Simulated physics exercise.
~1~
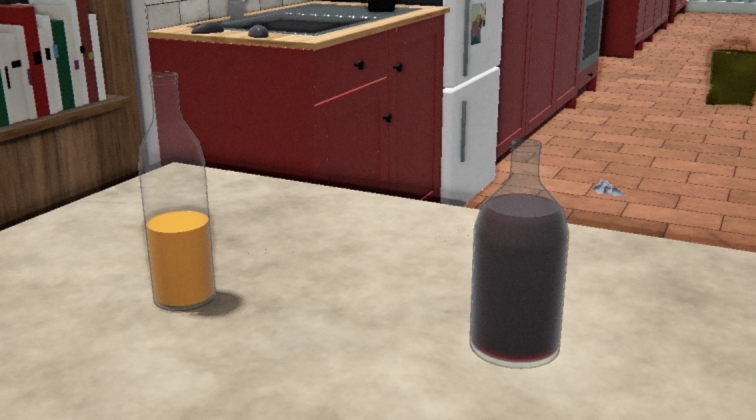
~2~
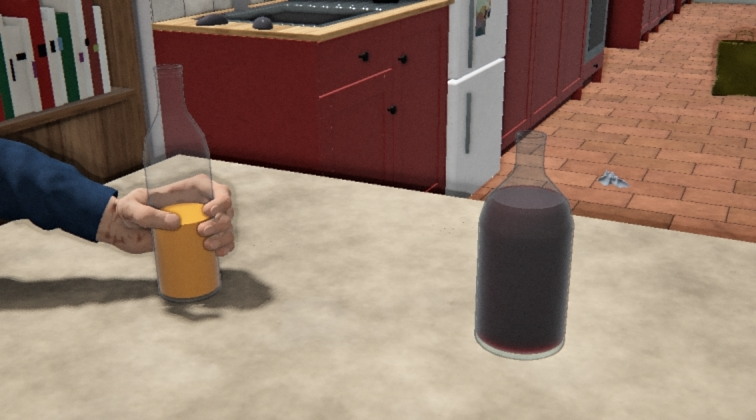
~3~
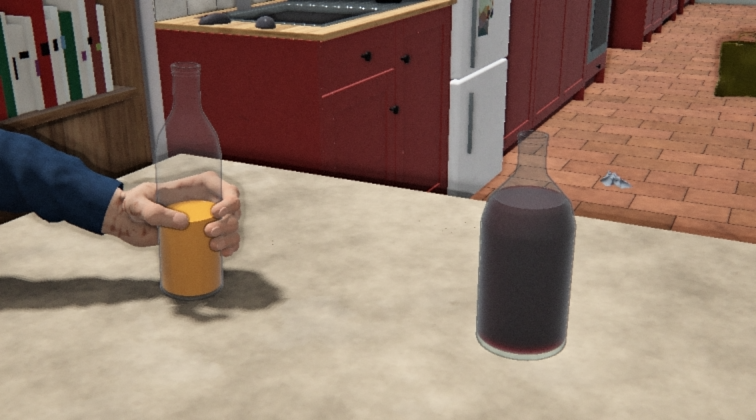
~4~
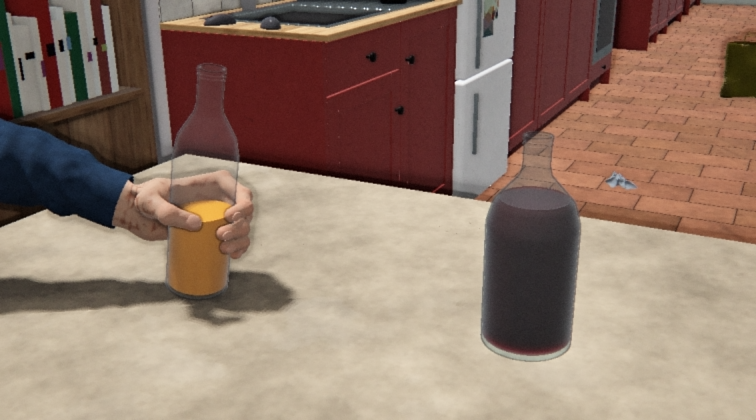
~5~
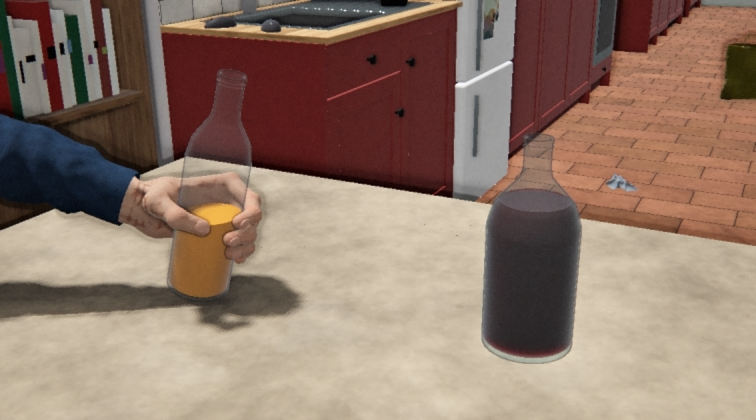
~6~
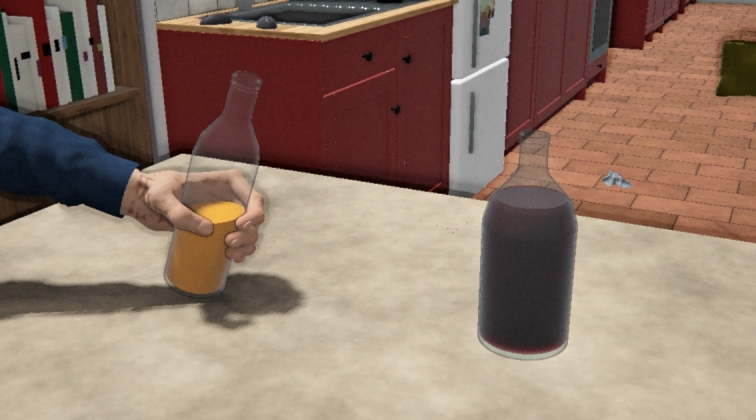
A hand in a dark blue sleeve took hold of the left bottle of orange liquid on the counter and leaned it to the right, while the bottle of dark liquid beside it stood untouched.
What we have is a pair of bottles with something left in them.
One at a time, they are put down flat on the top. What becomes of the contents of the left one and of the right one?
Left: They run out; right: They run out.
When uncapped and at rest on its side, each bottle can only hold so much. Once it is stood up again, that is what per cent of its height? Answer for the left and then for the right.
In turn 22 and 26 per cent.
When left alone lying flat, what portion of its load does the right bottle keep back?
It keeps about 40 per cent of what it had.
Next, the left bottle is nearly down; left bottle, dry at the neck.
After that, the left bottle lies flat; left bottle, some has come out.
Finally, both lie flat; left bottle, some has come out; right bottle, some has come out.
